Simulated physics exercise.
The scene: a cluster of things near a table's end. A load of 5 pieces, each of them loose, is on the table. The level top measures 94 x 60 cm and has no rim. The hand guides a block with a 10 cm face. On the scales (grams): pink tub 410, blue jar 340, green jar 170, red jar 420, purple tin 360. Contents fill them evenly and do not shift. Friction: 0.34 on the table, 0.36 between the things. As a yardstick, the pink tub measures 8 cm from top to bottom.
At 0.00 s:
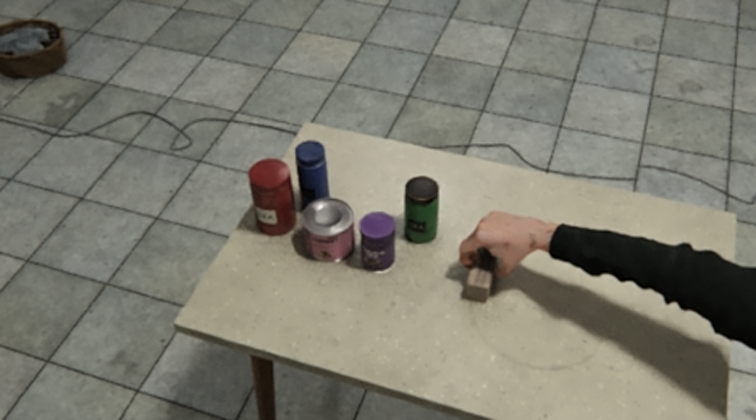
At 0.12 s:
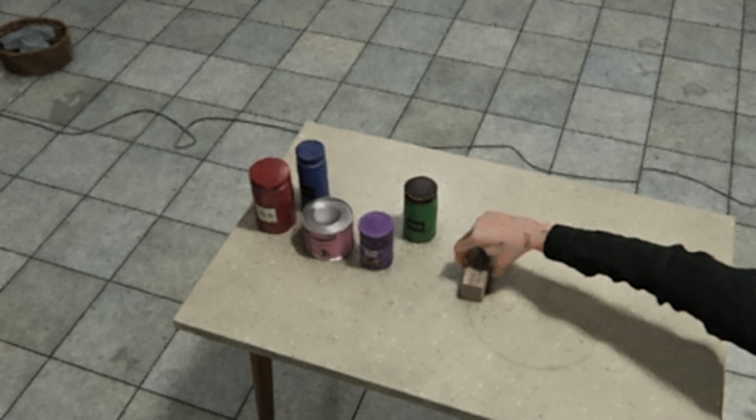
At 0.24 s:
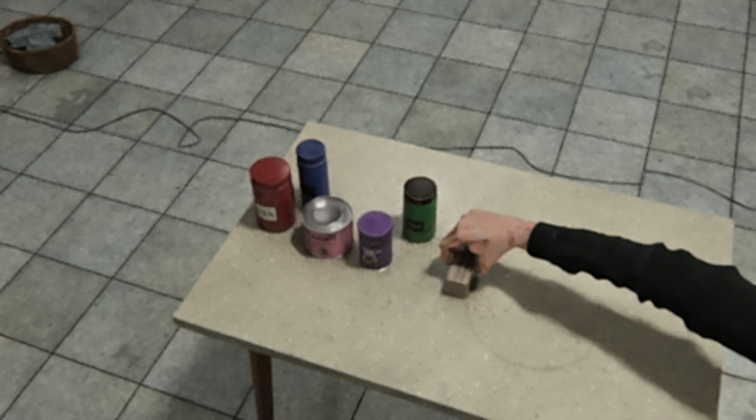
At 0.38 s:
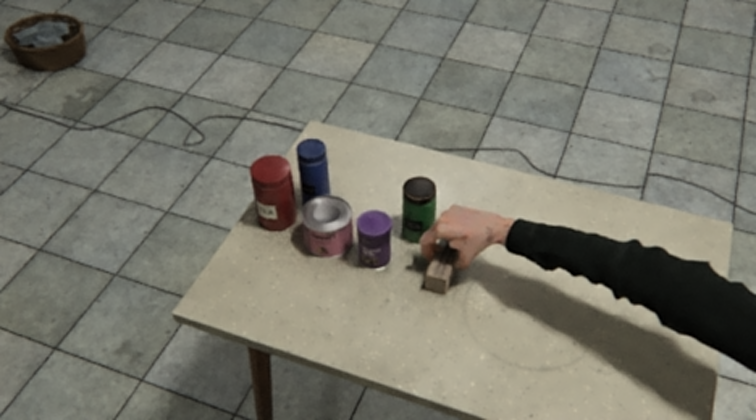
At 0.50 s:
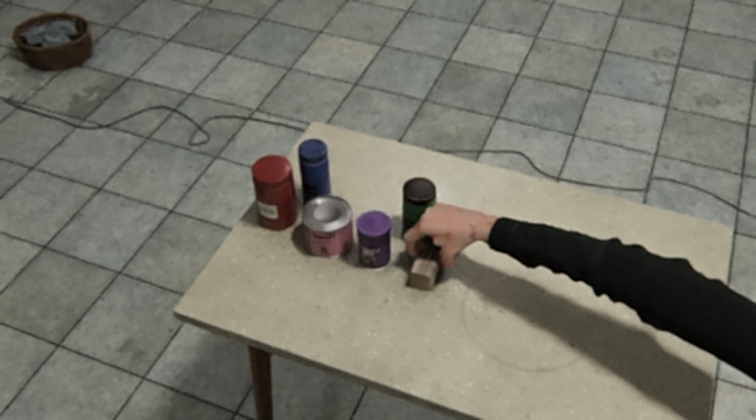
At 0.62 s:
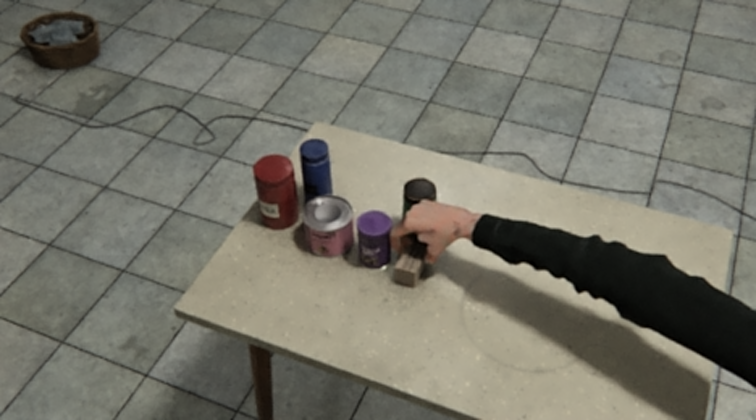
On a pale tabletop above a grey tiled floor, red, blue, pink, purple and green containers stand near the left end. A dark-sleeved arm reaches in from the right, a hand gripping a small block. The hand slides the block steadily left, passing before the green jar and drawing close beside the purple tin.
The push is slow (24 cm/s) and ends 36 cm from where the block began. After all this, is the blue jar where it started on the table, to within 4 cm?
The blue jar keeps its place.
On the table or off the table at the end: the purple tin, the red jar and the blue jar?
The purple tin ends on the table; the red jar finishes off the table; the blue jar ends on the table.
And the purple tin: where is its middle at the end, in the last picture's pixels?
At about (267, 225).
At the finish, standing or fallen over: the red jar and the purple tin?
The red jar falls over; the purple tin keeps standing.
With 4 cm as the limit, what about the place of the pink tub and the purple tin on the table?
The pink tub gets shifted; the purple tin ends elsewhere.
By 1.22 s, block slid 27 cm; purple tin 12 cm from its spot; pink tub 9 cm from its spot; red jar 6 cm from its spot.
By 1.62 s, block slid 36 cm; red jar now off the table; pink tub 16 cm from its spot; purple tin 21 cm from its spot.
When it is over (2.1 s), off the table, red jar; not toppled but over 4 cm from the start, pink tub and purple tin; the other 2 within 4 cm of the start. End places, in pixels of the last picture, blue jar near (317, 176).
